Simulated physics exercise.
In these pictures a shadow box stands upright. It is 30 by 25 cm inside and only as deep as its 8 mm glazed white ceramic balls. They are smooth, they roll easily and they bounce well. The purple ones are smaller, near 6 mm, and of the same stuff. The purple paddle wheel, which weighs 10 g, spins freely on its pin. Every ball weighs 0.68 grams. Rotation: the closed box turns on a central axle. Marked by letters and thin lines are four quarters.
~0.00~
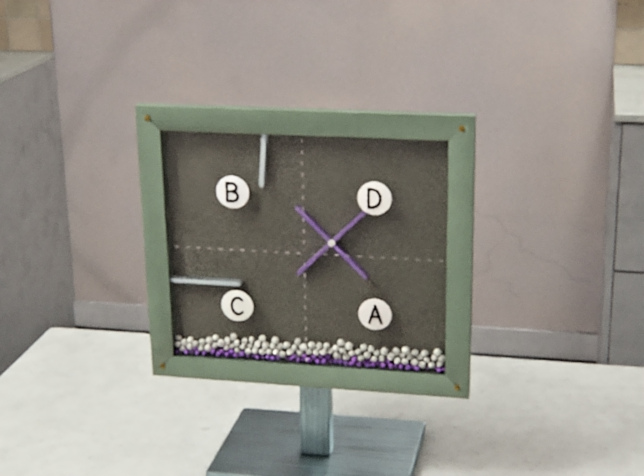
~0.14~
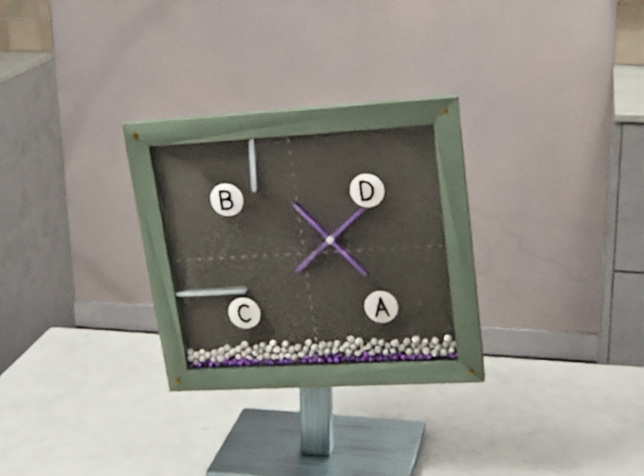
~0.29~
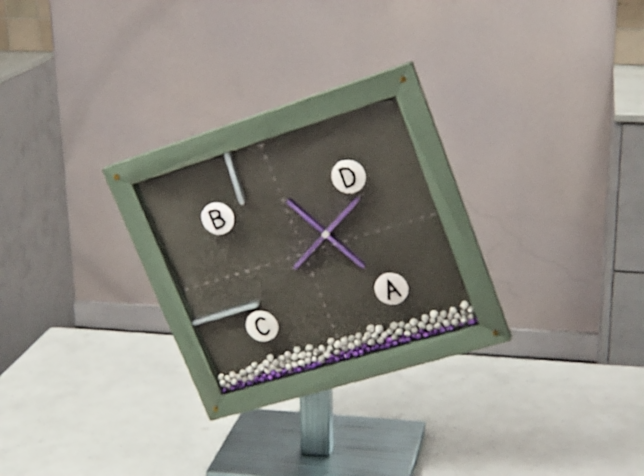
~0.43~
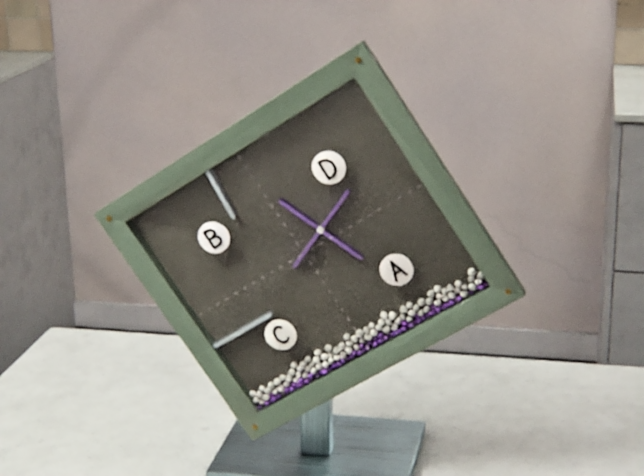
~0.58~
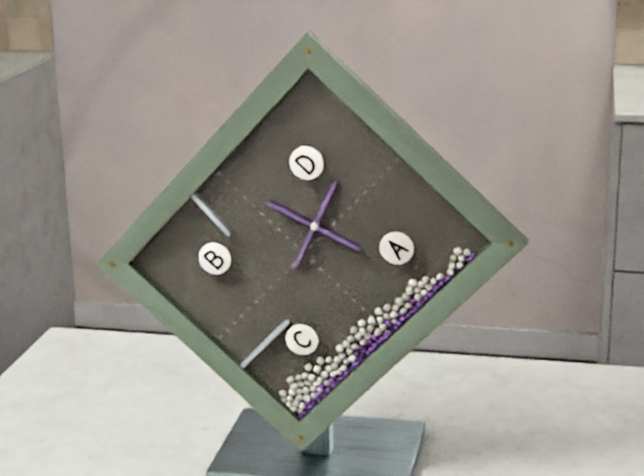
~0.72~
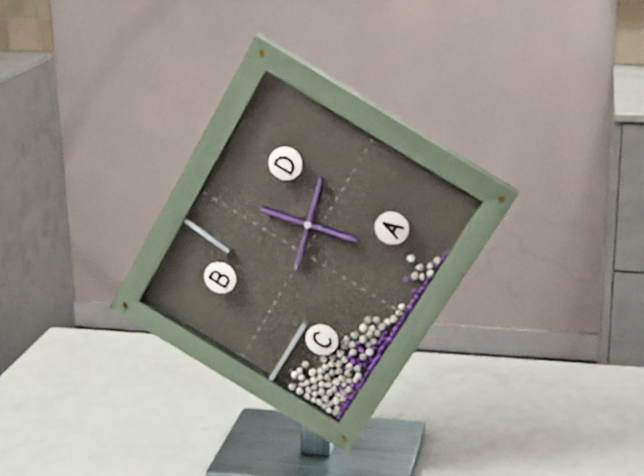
Green-framed box turning anticlockwise on a stand, white and purple balls sliding into a heap beside the wall near C.
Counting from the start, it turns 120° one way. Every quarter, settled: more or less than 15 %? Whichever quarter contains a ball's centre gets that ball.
A less; B less; C more; D less.
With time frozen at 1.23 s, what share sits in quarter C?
Some 100 per cent.
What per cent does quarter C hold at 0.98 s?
Close to 100 per cent of the load.
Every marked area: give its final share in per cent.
Quarter A: 0; quarter B: 5; quarter C: 95; quarter D: 0.
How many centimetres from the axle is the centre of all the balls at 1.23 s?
About 12 cm right and 7 cm below.
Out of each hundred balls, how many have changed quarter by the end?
About 50 %.
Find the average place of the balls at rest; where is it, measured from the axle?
About 12 cm right and 5 cm below.
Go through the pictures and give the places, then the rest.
Level; about 140 balls; balls centred (307, 354); top one (341, 343); purple paddle wheel (332, 242); A (375, 314), B (233, 192), C (237, 306), D (375, 198), in the first picture.
Turned 6° anticlockwise; balls centred (319, 354); top one (448, 339), in the second picture.
Turned 20° anticlockwise; balls centred (344, 350); top one (465, 305); wall ends (256, 304), (243, 201), in the third picture.
Turned 33° anticlockwise; balls centred (363, 343); top one (472, 272); purple paddle wheel (321, 229), in the fourth picture.
Turned 47° anticlockwise; balls centred (365, 344); top one (458, 251), in the fifth picture.
Turned 60° anticlockwise; balls centred (360, 356); top one (446, 253); purple paddle wheel (309, 224); A (392, 228), B (220, 278), C (322, 340), D (286, 164), in the sixth picture.
After 0.98 s, it stands 84° anticlockwise; the balls' middle is 8 cm right of and 11 cm below the centre; C 100 %.
After 1.23 s, it stands 107° anticlockwise; the balls' middle is 12 cm right of and 7 cm below the centre; C 100 %.
After 1.44 s, it stands 120° anticlockwise; the balls' middle is 13 cm right of and 5 cm below the centre; C 100 %.
At rest by 3.2 s, it stands 120° anticlockwise; A 0 %, B 5 %, C 95 %, D 0 %.
